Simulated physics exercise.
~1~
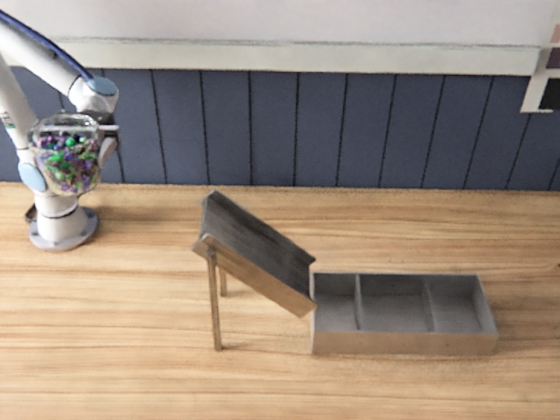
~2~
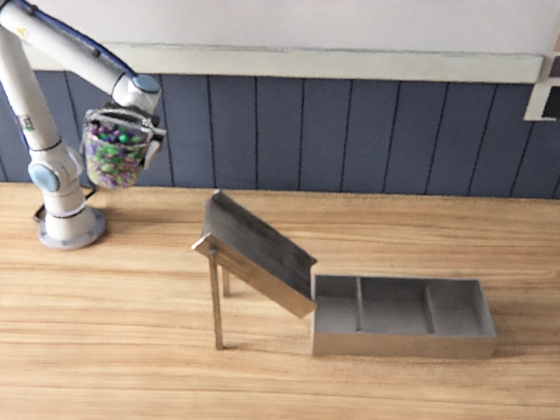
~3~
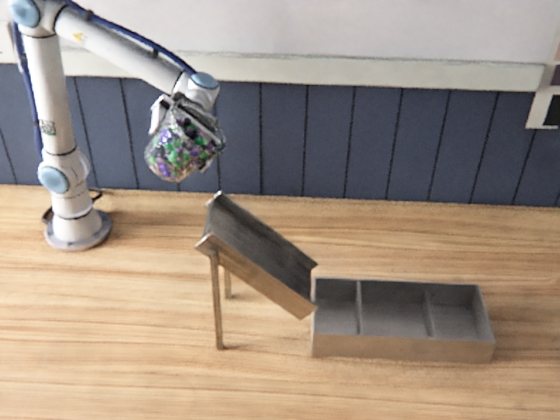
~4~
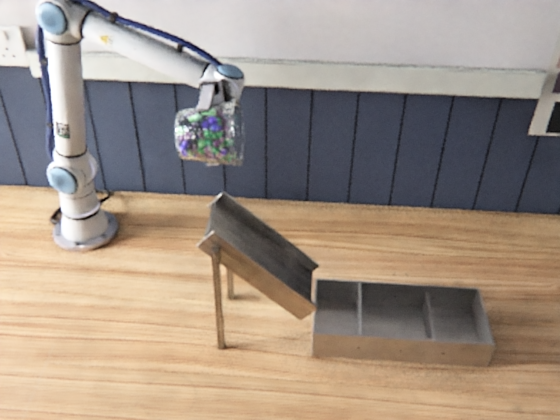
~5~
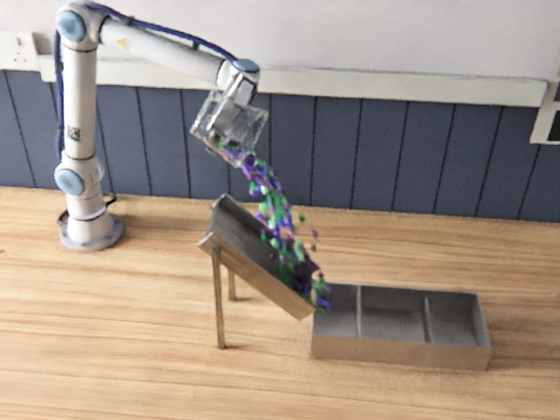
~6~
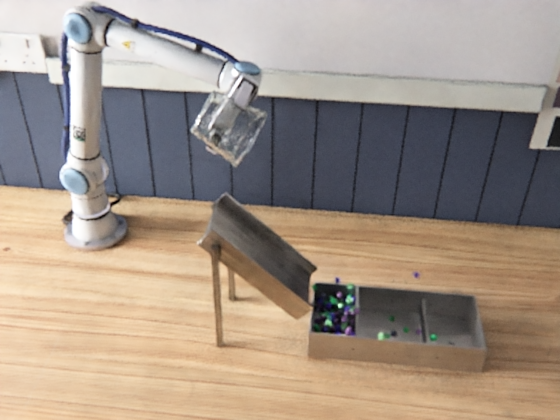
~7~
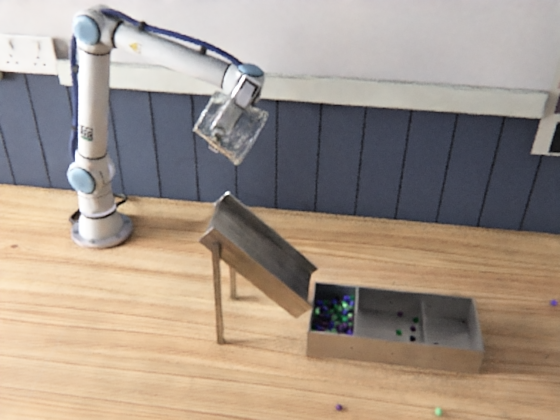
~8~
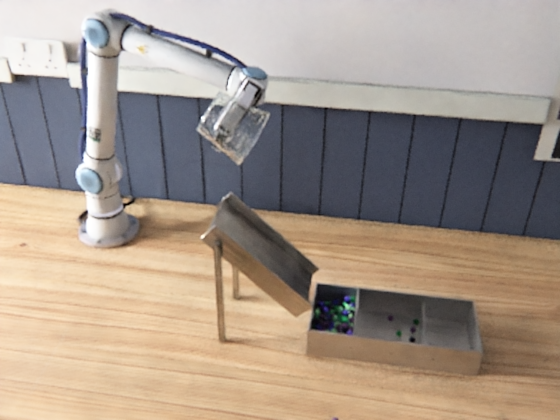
A white robot arm with blue joints stands at the left of a pale wooden table, seen from above and in front, with dark blue panelling behind. It grips a clear tumbler of purple, green and dark round sweets, while a sloping metal chute on legs leads down to a grey tray divided into three. The arm carries the tumbler right and above the chute, then tips it over. The sweets stream down the chute into the tray. Most settle in the left section, a few reach farther sections, and a few stray outside, while the emptied tumbler stays tipped.
